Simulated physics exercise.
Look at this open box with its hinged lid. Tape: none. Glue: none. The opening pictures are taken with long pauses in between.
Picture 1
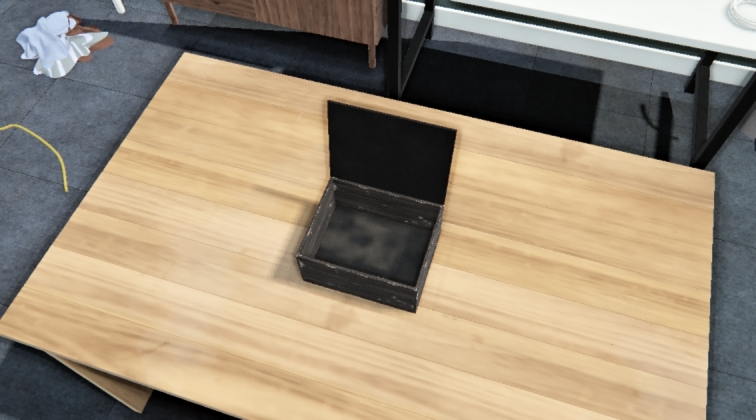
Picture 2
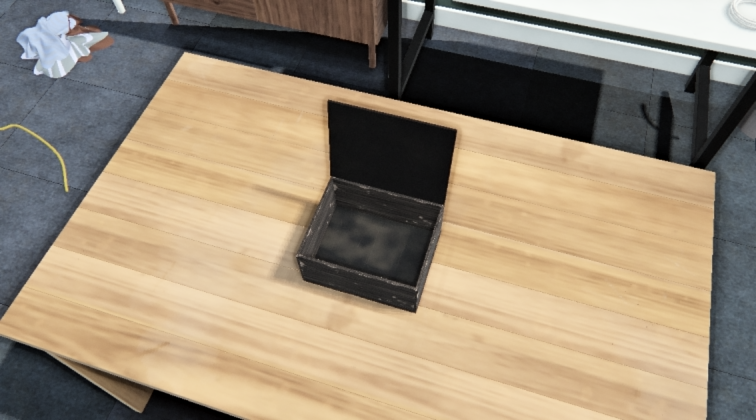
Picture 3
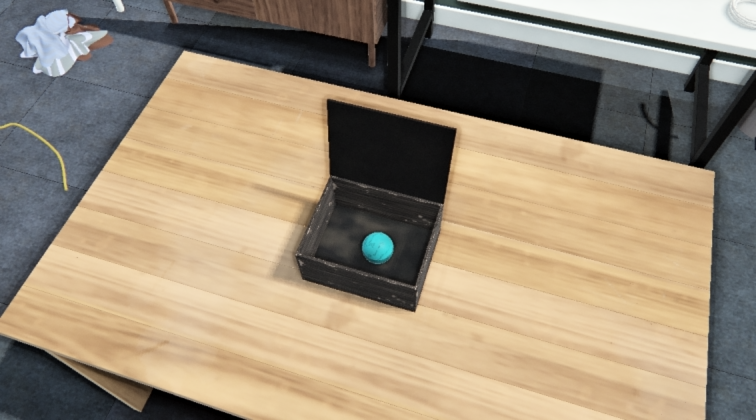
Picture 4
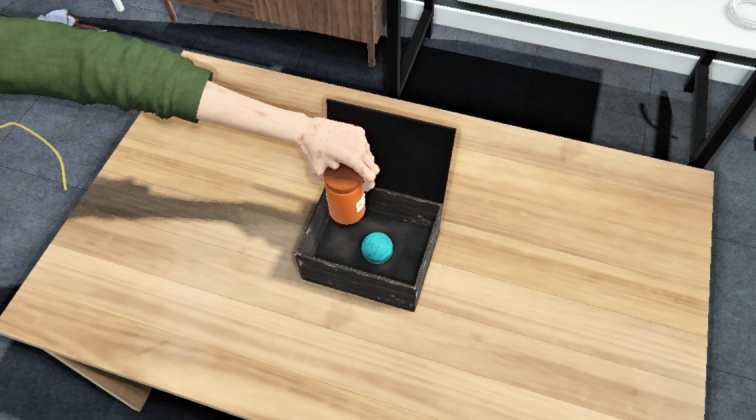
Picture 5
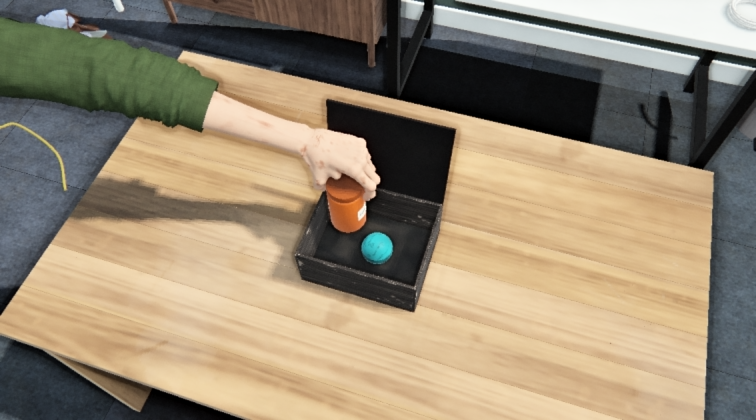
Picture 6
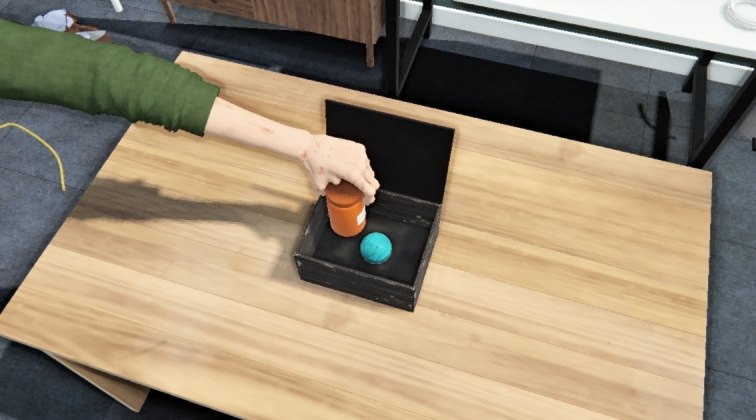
At first, an open black box with a raised hinged lid sits empty on a wooden table. Then a turquoise ball is inside it, and a hand in a green sleeve, reaching from the left, lowers an orange jar slightly into the box behind the ball and keeps hold of it.
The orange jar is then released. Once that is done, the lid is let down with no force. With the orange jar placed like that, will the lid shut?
No.
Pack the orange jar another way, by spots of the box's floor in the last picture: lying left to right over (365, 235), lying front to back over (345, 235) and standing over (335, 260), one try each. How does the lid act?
The lid does shut the first time, does shut the second time and won't shut the third time.
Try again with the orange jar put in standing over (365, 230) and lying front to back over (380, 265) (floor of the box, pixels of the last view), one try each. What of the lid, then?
The first time it cannot come down, the second time it seals the box.
Then, 0.90 s past the last view, lid starting down; orange jar displaced about its own width near (348, 223).
Then, 1.50 s past the last view, lid 66° above the rim; orange jar displaced about its own width near (348, 223).
Then, 1.80 s past the last view, lid 33° above the rim; orange jar displaced about its own width near (348, 223).
Finally, lid 27° above the rim; moved from the start, orange jar; turquoise ball still in place. Final places as the last picture's camera would see them, orange jar near (348, 223).
